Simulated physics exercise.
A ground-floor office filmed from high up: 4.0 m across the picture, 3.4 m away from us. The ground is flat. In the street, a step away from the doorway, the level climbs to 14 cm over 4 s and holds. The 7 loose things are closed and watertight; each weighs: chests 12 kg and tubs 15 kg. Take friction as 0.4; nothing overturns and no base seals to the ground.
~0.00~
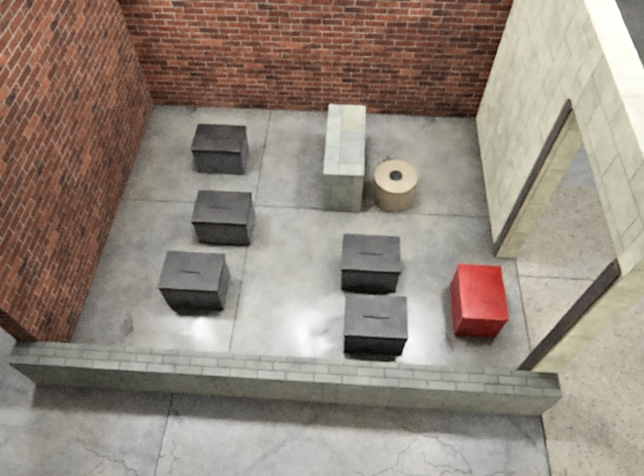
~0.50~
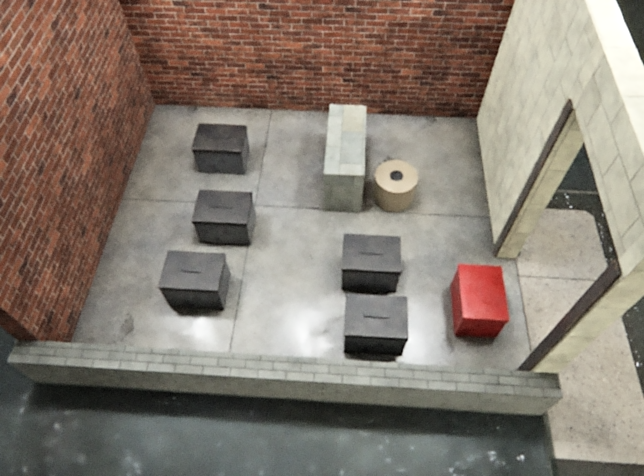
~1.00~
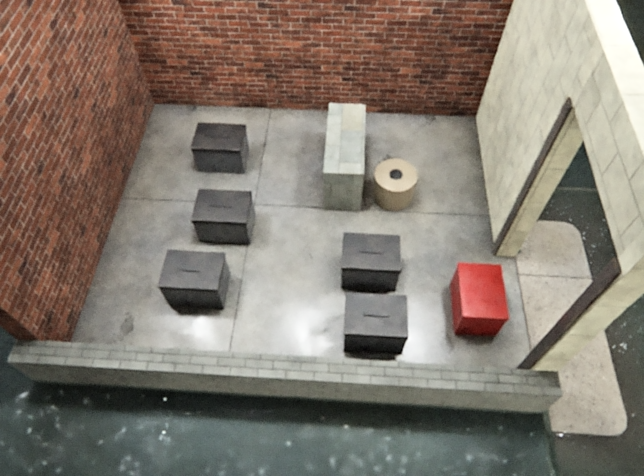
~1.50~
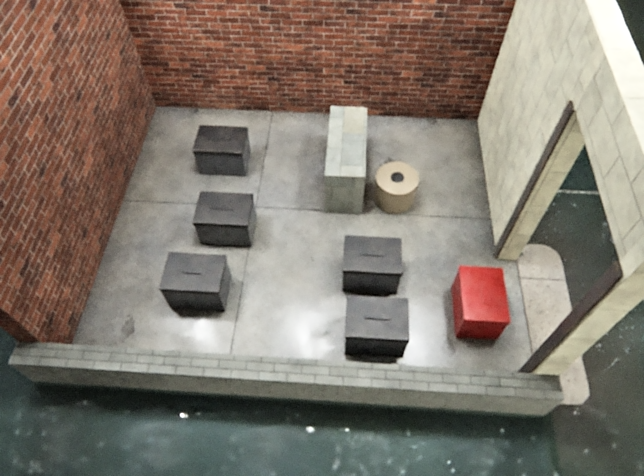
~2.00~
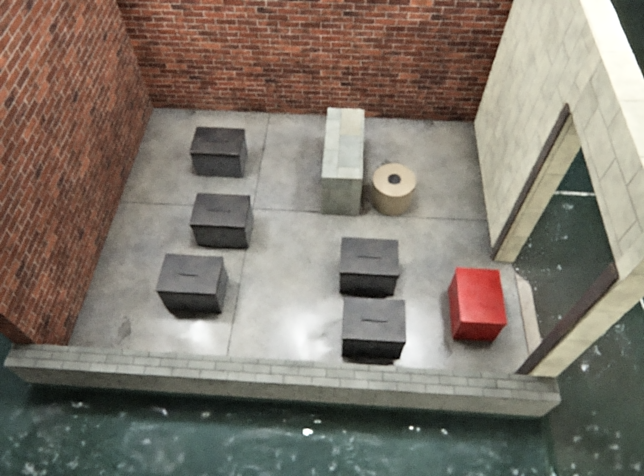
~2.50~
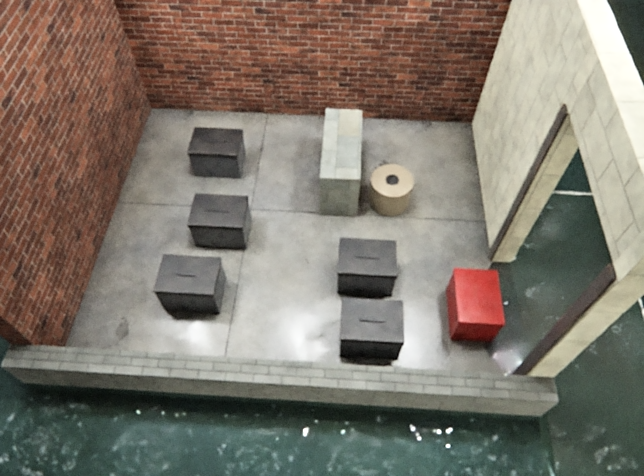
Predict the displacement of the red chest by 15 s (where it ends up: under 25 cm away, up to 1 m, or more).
The red chest ends far away.
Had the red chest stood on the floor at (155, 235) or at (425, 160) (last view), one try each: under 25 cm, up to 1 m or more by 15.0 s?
In turn: It travels far; it is nudged along.
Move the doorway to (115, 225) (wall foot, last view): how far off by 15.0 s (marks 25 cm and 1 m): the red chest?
Then the red chest travels far.
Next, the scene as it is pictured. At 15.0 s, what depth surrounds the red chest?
About 9 cm.
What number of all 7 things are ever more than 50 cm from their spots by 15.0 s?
I count 6.
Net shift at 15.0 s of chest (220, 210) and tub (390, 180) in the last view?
In that order: 150 cm, 0 cm.
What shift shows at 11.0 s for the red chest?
Roughly 250 cm by then.
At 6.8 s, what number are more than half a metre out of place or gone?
By then 3.
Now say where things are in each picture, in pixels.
In the first frame, the red chest at (483, 291), on the bottom; 0.0 m2 under water; 0 of 7 have shifted.
In the second frame, the red chest at (483, 291), on the bottom; water covers 0.0 m2; 0 of 7 have shifted.
In the third frame, the red chest at (483, 290) rests on the ground; water covers 0.0 m2; 0 of 7 have shifted.
In the fourth frame, the red chest at (484, 293), on the bottom; water covers 0.0 m2; 0 of 7 have shifted.
In the fifth frame, the red chest at (481, 295) rests on the ground; water covers 0.0 m2; 0 of 7 have shifted.
In the sixth frame, the red chest at (479, 295), on the bottom; 0.1 m2 under water; 0 of 7 have shifted.
After 3.5 s the red chest is near (456, 294), 0.2 m from its start, aground; 0 afloat.
After 6.8 s the red chest is near (337, 277), 1.3 m from its start, afloat; 1 afloat.
After 11.0 s the red chest is near (235, 233), 2.3 m from its start, afloat; 4 afloat.
After 15.0 s the red chest is near (244, 175), 2.6 m from its start, afloat; 6 afloat.
